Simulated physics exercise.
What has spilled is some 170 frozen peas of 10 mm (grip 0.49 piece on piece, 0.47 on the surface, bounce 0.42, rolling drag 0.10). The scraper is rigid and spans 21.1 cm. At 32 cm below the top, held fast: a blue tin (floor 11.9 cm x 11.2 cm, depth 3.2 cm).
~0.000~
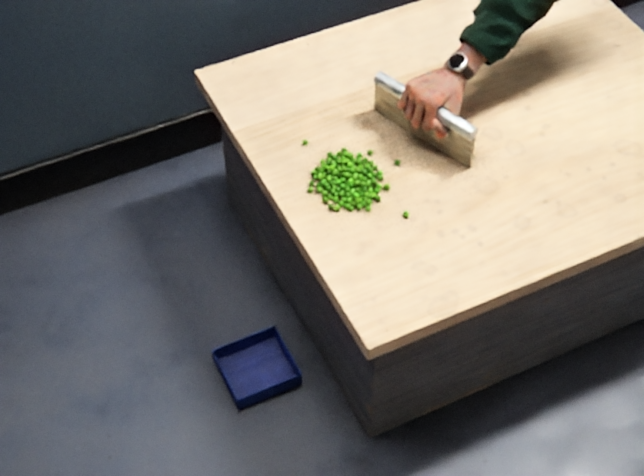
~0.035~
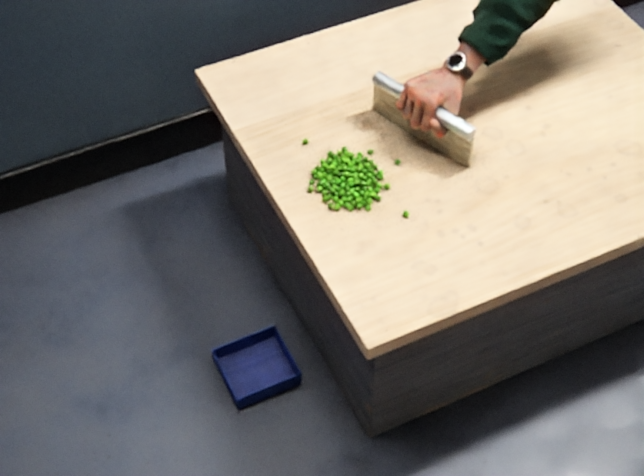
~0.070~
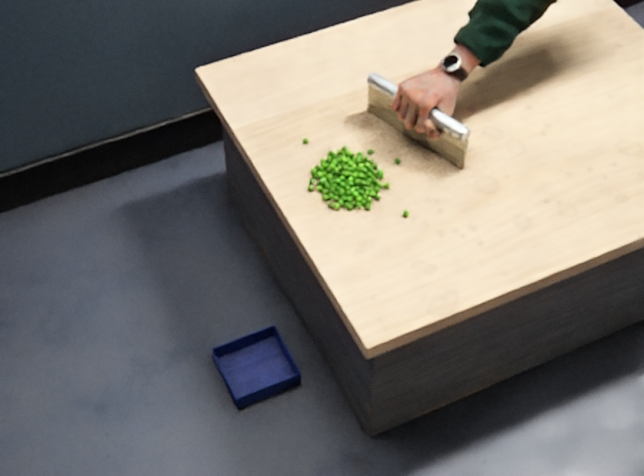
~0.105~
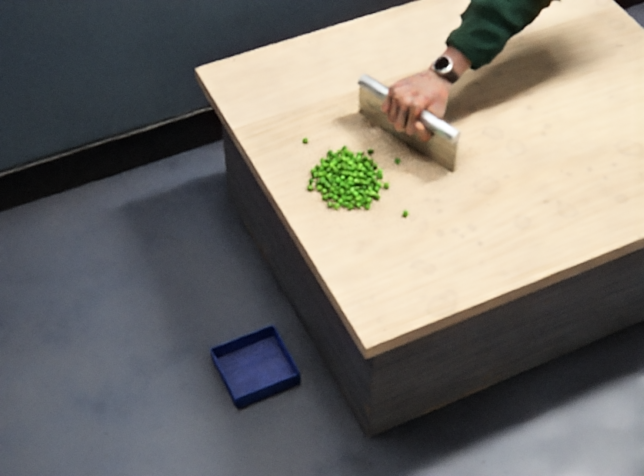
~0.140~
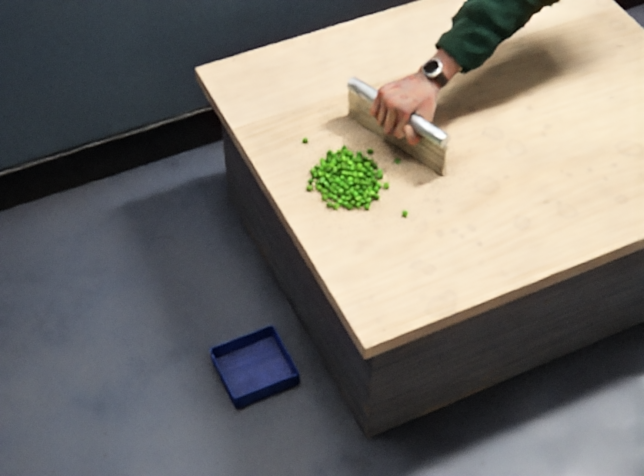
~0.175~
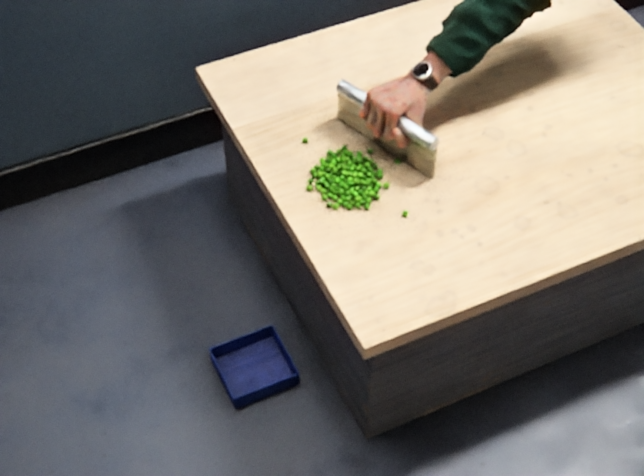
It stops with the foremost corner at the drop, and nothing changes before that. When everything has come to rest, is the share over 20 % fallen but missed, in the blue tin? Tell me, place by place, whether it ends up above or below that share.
Place by place: Fallen but missed, above the mark; blue tin, below the mark.
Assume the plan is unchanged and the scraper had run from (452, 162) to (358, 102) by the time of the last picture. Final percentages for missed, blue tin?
At rest, 35 % misses and the blue tin ends with 40 %.
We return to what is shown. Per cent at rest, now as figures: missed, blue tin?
35 per cent is missed, while the blue tin ends with 15 per cent.
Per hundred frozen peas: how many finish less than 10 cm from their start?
My estimate is some 20 percent.
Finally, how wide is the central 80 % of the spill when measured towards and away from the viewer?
Estimated band: Near 22 cm.
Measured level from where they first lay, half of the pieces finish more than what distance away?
Around 14 cm, measured level.
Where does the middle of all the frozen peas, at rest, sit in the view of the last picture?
Centre point: Approx. (290, 211) px.
Then, at 0.37 s, scraper 18 cm from its start, spill 13 cm wide; still on top 100 %.
Then, at 0.57 s, scraper 24 cm from its start, spill 18 cm wide; off the edge, not caught 10 %, still on top 90 %.
After 0.74 s, scraper 24 cm from its start, spill 21 cm wide; off the edge, not caught 40 %, still on top 55 %.
At rest (1.8 s), blue tin 15 %, fallen but missed 35 %, still on top 55 %.
